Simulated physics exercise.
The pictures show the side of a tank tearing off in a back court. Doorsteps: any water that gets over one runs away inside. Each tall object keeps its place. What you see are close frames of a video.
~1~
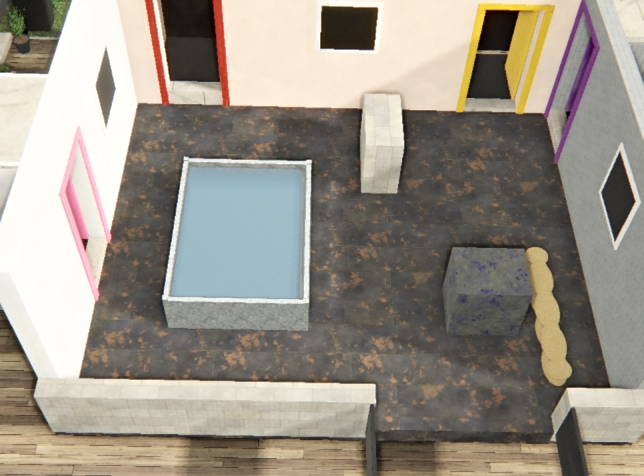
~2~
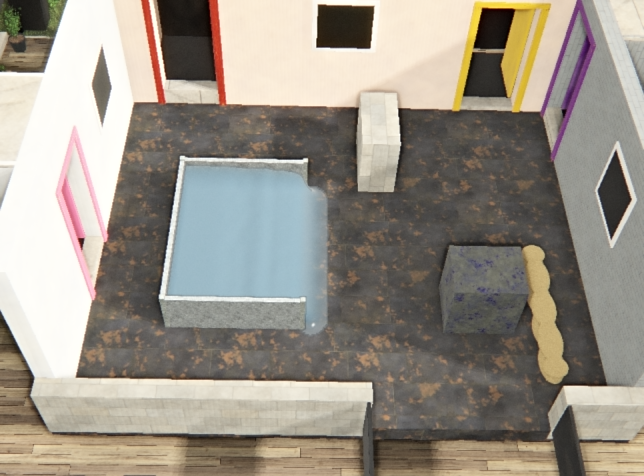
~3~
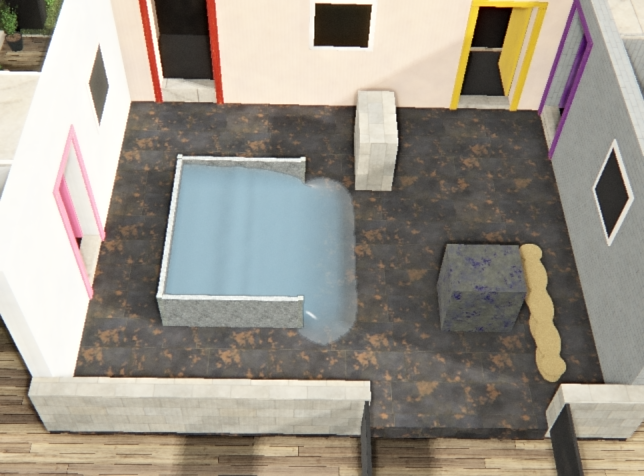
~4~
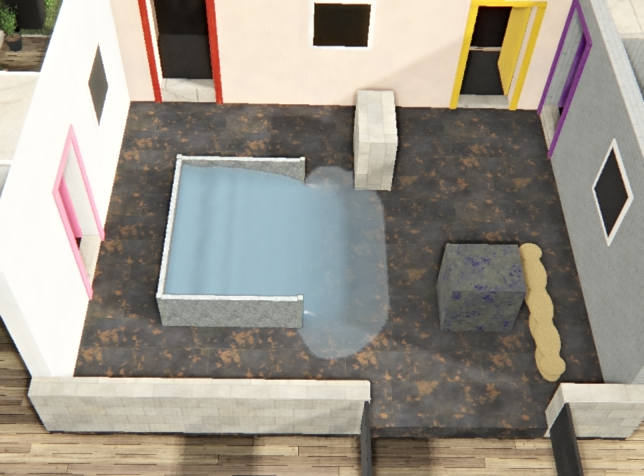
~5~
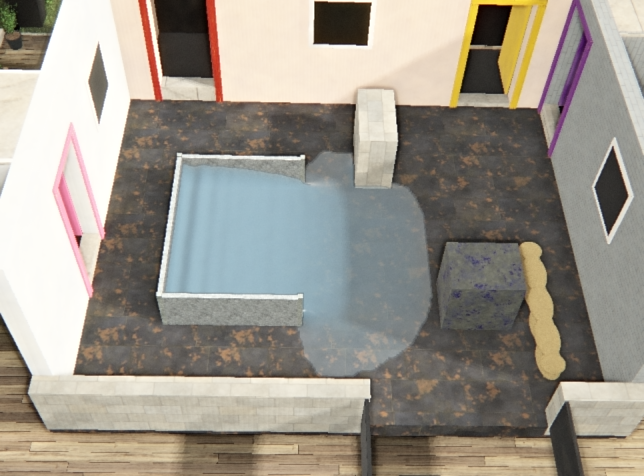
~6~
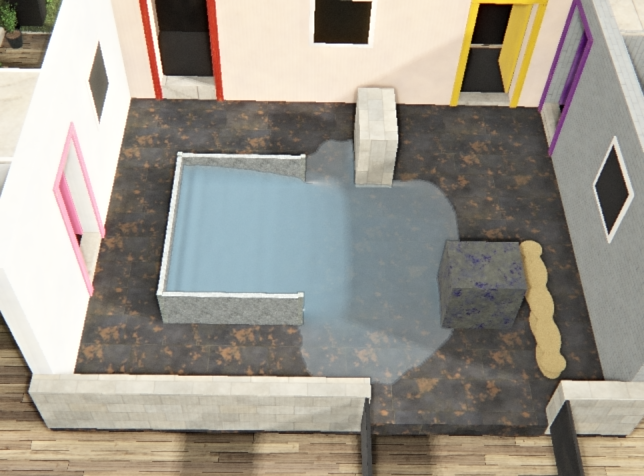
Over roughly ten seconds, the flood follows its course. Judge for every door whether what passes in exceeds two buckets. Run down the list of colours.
One by one: The purple door stays at or under the cap there. The red door stays at or under the cap there. The pink door stays at or under the cap there. The yellow door tips over the cap there.
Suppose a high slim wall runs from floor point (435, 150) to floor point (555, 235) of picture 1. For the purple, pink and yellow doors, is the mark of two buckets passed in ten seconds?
Note - purple: Does not reach it; pink: Does not reach it; yellow: Does not reach it.
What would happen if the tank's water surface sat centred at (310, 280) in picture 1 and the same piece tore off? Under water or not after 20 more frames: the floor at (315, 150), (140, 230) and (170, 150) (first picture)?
Log: No flood; no flood; no flood.
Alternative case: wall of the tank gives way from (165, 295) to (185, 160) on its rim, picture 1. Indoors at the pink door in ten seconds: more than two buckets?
The pink door exceeds the limit.
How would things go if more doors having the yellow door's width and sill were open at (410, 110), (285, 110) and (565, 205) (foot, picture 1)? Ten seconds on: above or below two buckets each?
First stays short of it, second stays short of it, third crosses the line.
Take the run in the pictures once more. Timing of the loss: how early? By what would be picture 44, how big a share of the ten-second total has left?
It comes to around 80 per cent.
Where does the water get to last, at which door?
That is the one in pink.
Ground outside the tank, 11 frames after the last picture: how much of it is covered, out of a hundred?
Around 50 percent.
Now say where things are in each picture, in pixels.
The water tank at (242, 230) is whole and still, in the first frame.
Water pours out at (302, 247) and has run to (306, 332), in the second frame.
Water pours out at (299, 247) and has run to (322, 338), in the third frame.
Water pours out at (299, 247) and has run to (351, 176), in the fourth frame.
Water pours out at (299, 246) and has run to (351, 158), in the fifth frame.
The front is at (434, 190), out from the gap at (299, 245), in the sixth frame.
A moment on, water covers 40 % of the floor; the purple door not reached, the red door not reached, the pink door not reached, the yellow door not reached.
Next, water covers 50 % of the floor; the purple door wet at the sill, nothing in, the red door not reached, the pink door not reached, the yellow door not reached.
Then, water covers 60 % of the floor; the purple door wet at the sill, nothing in, the red door wet at the sill, nothing in, the pink door not reached, the yellow door over two buckets in.
Later, water covers 75 % of the floor; the purple door under two buckets in, the red door wet at the sill, nothing in, the pink door not reached, the yellow door far over two buckets in.
In the end, water covers 95 % of the floor; the purple door under two buckets in, the red door wet at the sill, nothing in, the pink door wet at the sill, nothing in, the yellow door far over two buckets in.
